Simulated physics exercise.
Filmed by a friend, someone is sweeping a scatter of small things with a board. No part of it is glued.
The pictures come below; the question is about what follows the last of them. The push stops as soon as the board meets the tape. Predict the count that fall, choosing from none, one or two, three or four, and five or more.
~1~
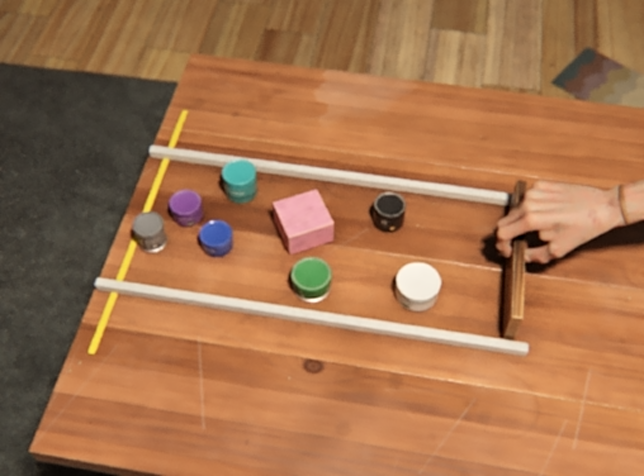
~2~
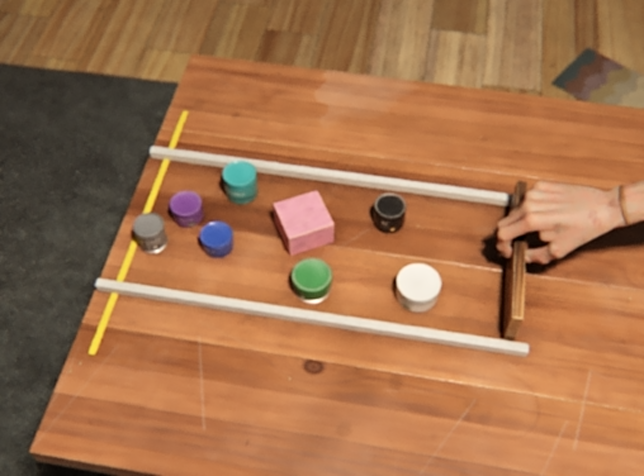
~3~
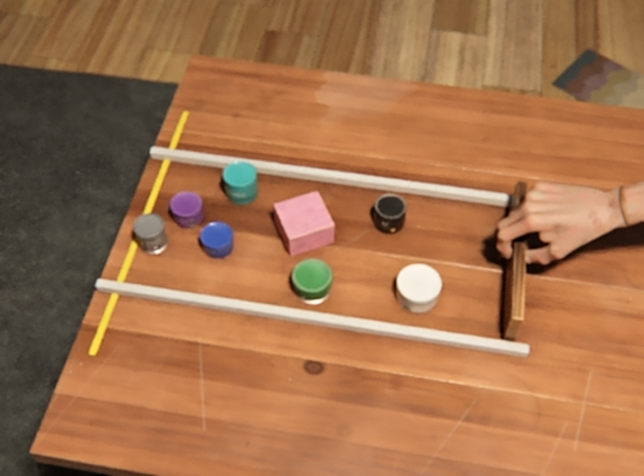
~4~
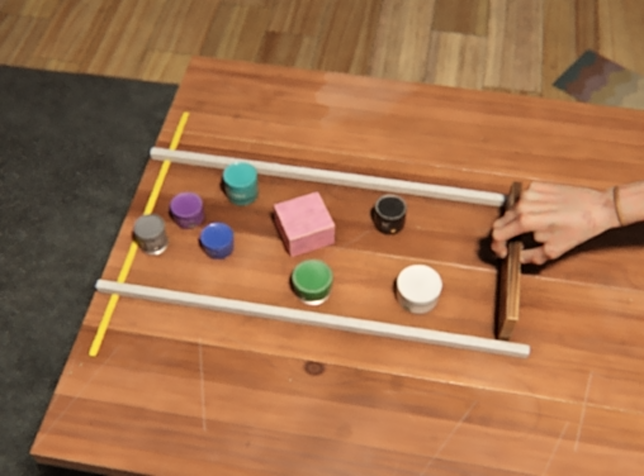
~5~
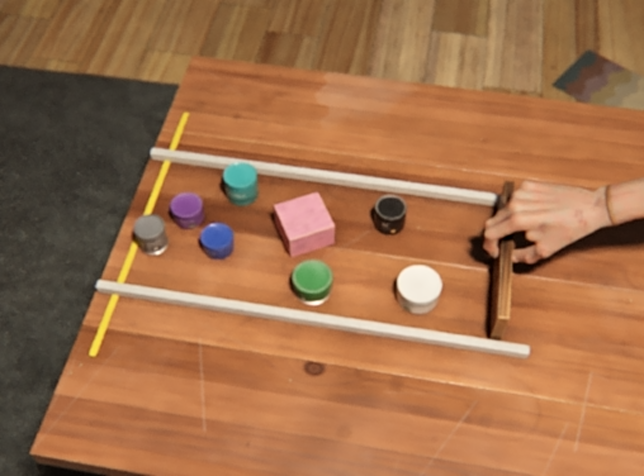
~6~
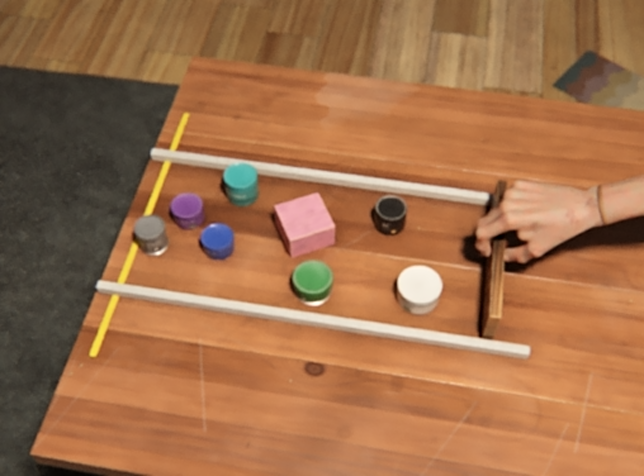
Off the edge will go five or more.
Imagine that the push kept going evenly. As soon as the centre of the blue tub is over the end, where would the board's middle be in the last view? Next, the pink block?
Roughly at (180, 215) and roughly at (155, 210).
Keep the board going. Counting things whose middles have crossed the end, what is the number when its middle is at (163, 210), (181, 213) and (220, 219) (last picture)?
Taking the three positions in turn, the counts come to 5, 2 and 0.
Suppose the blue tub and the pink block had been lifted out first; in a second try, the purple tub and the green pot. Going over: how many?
That makes 3 fallen, then 4 fallen in the other try.
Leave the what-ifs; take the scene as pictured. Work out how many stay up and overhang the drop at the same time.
That comes to 2 of them.
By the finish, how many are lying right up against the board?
Result: 2 in all.
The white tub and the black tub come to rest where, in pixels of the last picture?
I'd say approximately (113, 241) and then (144, 174).
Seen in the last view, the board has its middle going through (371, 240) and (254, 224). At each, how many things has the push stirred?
Tally at point one: 3; at point two: 7.
Early on, none off yet; grey pot at rest near (152, 235); purple tub at rest near (188, 211); blue tub at rest near (218, 242).
A while later, none off yet; grey pot at rest near (152, 235); purple tub travelled a little near (176, 206); blue tub travelled about its own width near (189, 244).
Finally, the number that fall off is five or more; lost, green pot, pink block, turquoise tub, blue tub, purple tub and grey pot.
